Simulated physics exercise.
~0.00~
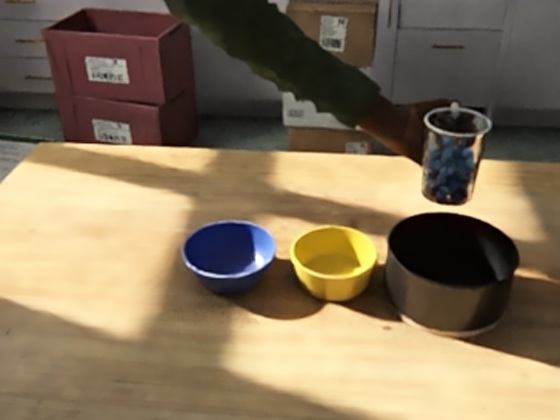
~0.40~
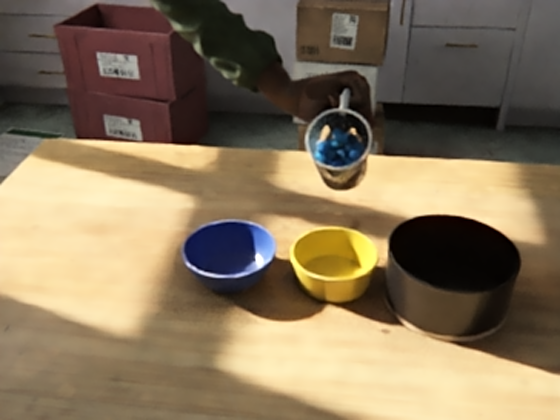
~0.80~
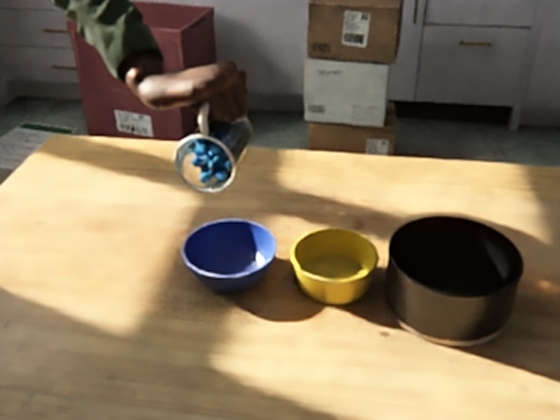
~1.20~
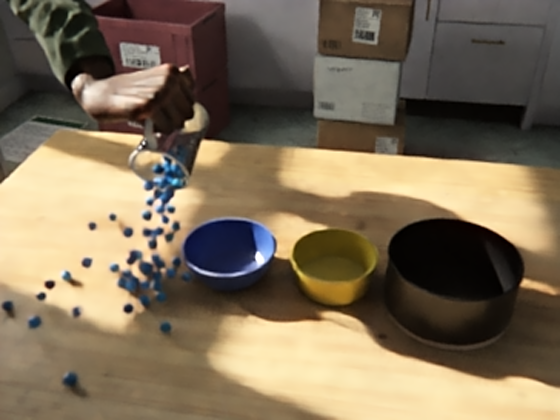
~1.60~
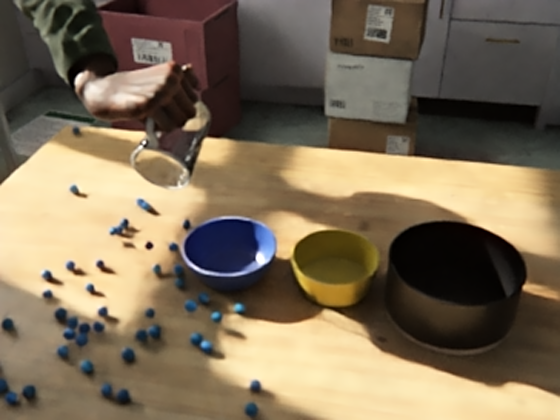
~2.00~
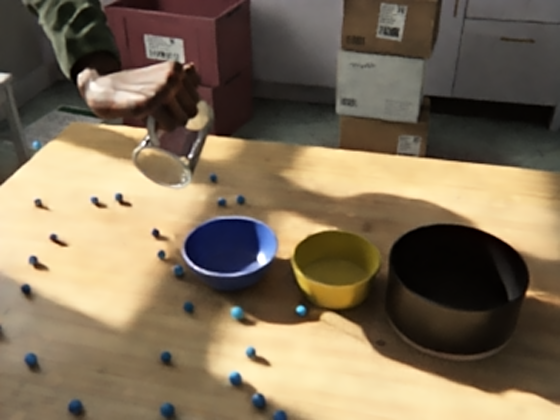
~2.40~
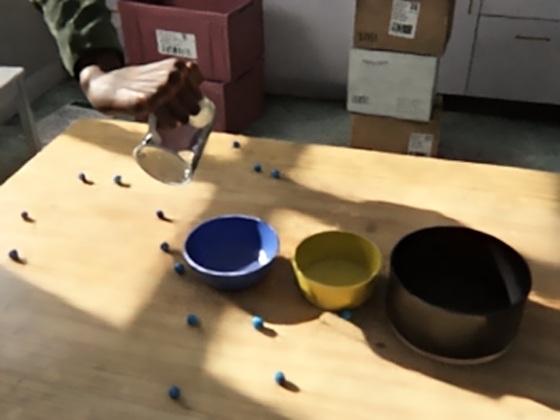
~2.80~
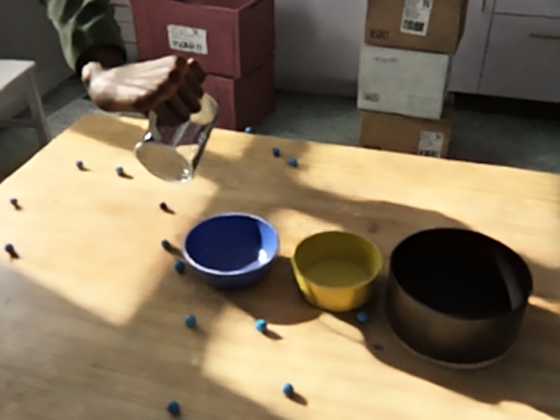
At the start, an arm in a green sleeve holds a clear cup of small blue balls above a black pot, with a yellow dish and a blue bowl beside it on a wooden table. The hand carries the cup left, tilting it as it passes over the dish and the bowl. Beyond the blue bowl, the cup tips further and the balls pour onto the tabletop. They bounce and roll in all directions, many leaving the view. Finally, the hand holds the emptied cup tipped, a few balls lie scattered, and all three containers remain empty.
